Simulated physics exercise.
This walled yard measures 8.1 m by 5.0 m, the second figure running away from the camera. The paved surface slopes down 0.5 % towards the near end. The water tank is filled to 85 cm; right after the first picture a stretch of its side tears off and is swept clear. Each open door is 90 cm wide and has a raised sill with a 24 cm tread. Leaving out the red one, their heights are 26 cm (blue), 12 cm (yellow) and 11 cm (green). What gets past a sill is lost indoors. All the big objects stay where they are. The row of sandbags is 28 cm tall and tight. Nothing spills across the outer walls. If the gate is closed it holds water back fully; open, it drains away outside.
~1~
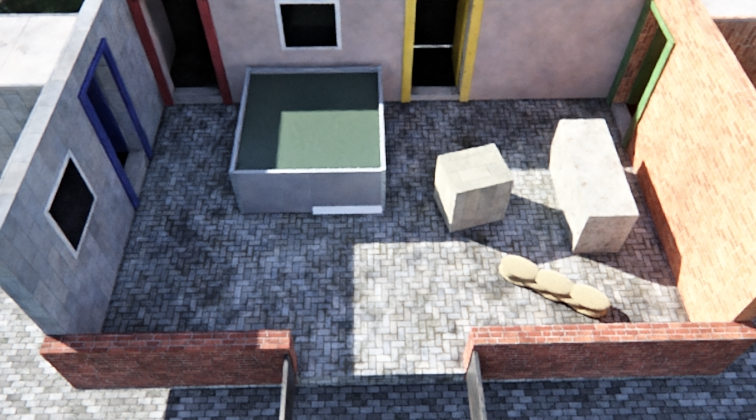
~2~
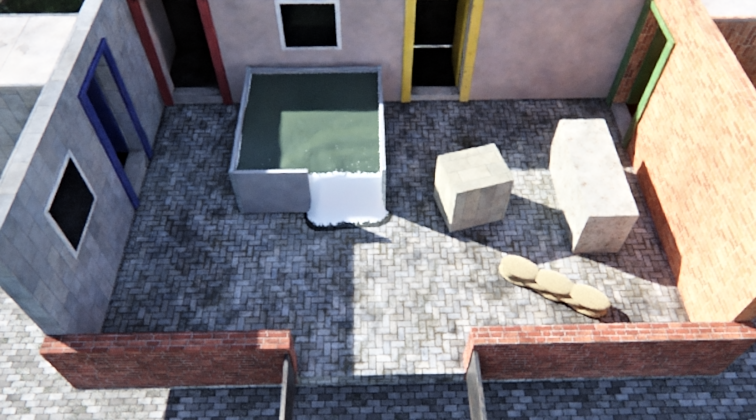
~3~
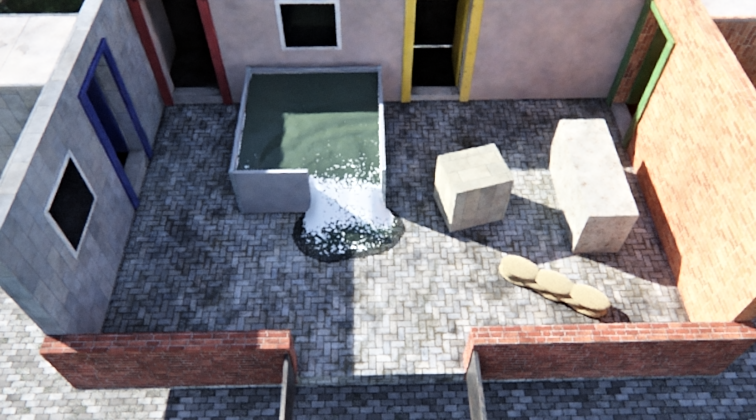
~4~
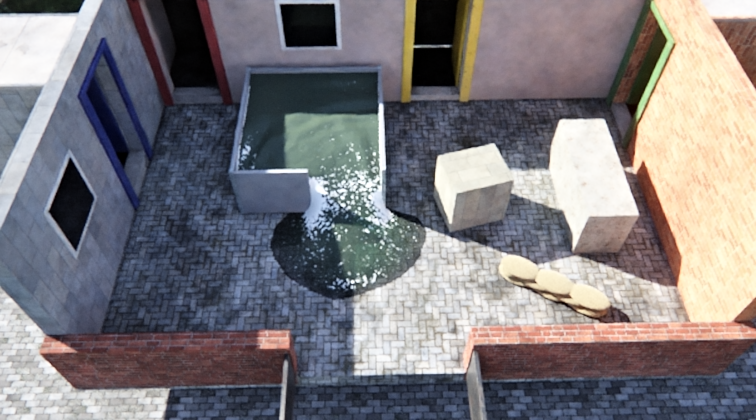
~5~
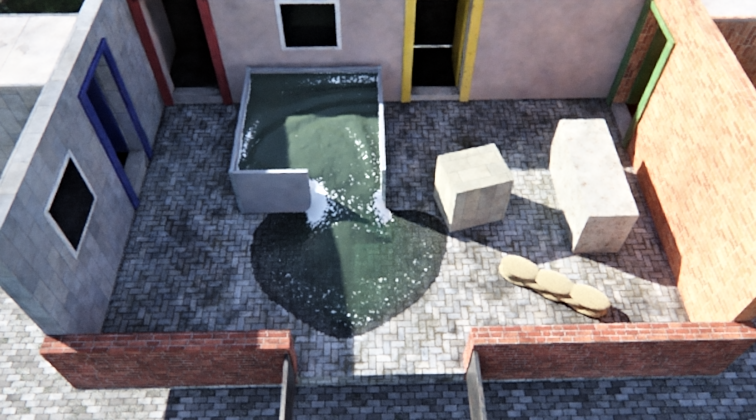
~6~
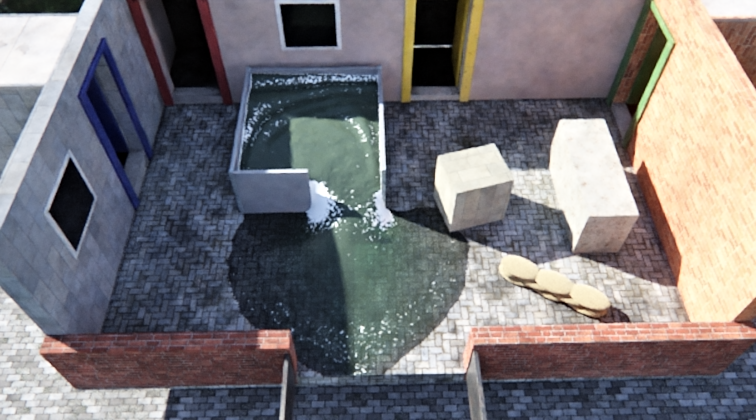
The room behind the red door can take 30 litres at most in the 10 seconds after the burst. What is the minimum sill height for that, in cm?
Some 5.5 cm above the ground.
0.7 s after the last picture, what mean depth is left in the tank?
Roughly 60 cm on average.
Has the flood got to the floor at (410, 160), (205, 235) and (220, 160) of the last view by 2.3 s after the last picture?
In turn: Not reached, still dry, dry.
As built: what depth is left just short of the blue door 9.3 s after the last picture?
About 8.0 cm.
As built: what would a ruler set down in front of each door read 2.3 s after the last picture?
Depths in cm: Blue 0, yellow 0, green 0, red 0.
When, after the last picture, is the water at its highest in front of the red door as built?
Around 6.0 s.
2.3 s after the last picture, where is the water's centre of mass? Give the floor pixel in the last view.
Around (334, 205).
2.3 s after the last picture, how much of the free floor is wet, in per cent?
Near 45 per cent is wet.
Then, 0.7 s after the last picture water covers 30 % of the floor, deepest (48 cm) near (353, 217); it has not reached the red door.
Then, 2.3 s after the last picture water covers 45 % of the floor, deepest (31 cm) near (690, 350); it has not reached the red door.
Then, 9.3 s after the last picture water covers 95 % of the floor, deepest (10 cm) near (342, 217); 7 cm at the red door, 0 litres in over its 18 cm sill.
At the red door as built, the water peaked near 9 cm, 5.9 s after the last picture.
With a sill of 5 cm, 37 litres would have come in within the 10 s; with 6 cm, 22 litres. So under 30 litres takes about 5.5 cm.
